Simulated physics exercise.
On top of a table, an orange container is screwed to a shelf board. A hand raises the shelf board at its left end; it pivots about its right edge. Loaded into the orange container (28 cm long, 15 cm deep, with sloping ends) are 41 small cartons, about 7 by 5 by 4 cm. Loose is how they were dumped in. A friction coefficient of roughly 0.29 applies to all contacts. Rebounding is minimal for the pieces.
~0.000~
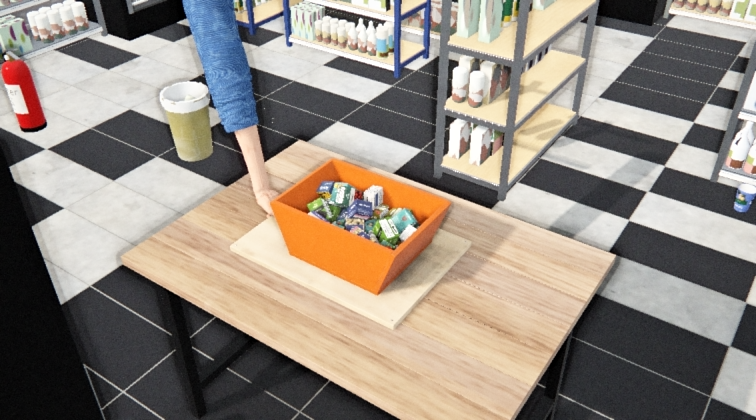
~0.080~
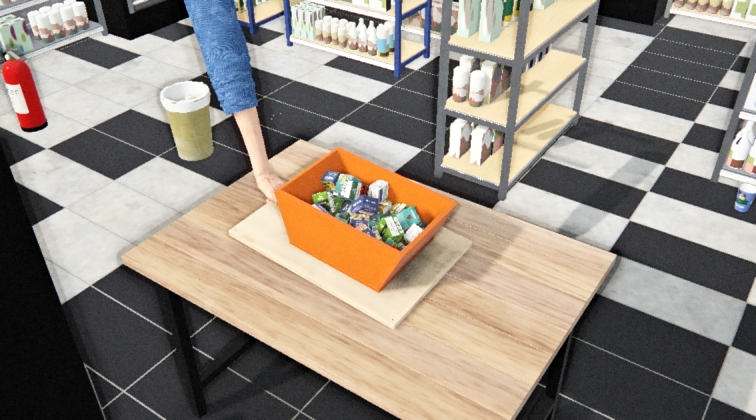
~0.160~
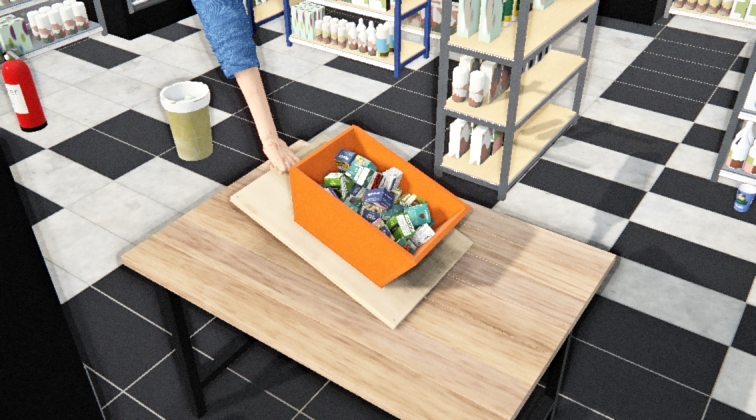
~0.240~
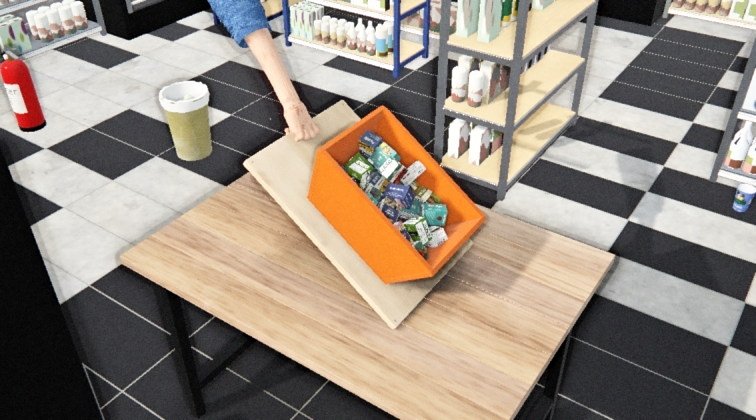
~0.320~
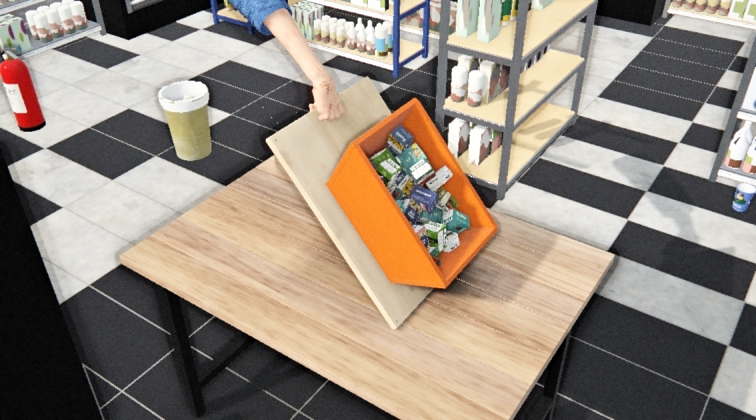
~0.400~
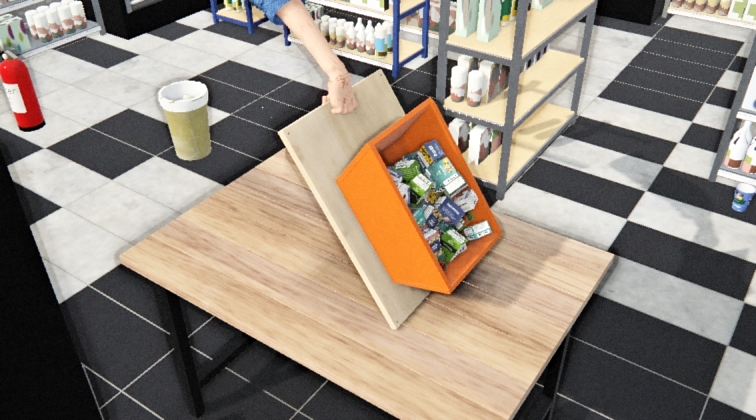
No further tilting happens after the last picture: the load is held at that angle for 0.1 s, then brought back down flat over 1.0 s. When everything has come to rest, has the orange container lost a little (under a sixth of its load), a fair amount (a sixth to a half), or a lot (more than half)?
A fair amount.
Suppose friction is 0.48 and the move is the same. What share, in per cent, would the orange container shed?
Then the orange container sheds 20 per cent of its load.
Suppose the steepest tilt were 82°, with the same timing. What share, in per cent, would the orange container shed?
Orange container: 90%.
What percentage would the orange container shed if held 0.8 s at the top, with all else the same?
Orange container: 20%.
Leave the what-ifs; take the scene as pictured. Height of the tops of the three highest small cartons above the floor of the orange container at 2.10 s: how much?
Roughly 15 centimetres.
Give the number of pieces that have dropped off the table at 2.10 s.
Piece count: Some 4.
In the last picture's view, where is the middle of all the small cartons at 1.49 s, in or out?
Around (394, 253) in pixels.
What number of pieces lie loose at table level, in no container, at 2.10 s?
Tally: Some 8.
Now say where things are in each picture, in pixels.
In the first picture (places track the rim corner closest to us here), orange container (392, 252); tipped 0°; all still inside.
The second picture shows orange container (399, 253); tipped 6°.
The third picture shows orange container (414, 259); tipped 19°.
The fourth picture shows orange container (432, 270); tipped 36°.
The fifth picture shows orange container (445, 282); tipped 49°.
The sixth picture shows orange container (450, 288); tipped 55°; all still inside.
After 0.67 s, tilt 51°; the orange container is down by 7 of 41.
After 1.01 s, tilt 27°; the orange container is down by 12 of 41.
After 1.49 s, tilt 0°; the orange container is down by 13 of 41.
Final count (at 2.10 s), the orange container is down by 13 of 41. Asked share, 13 of 41, 32 per cent.
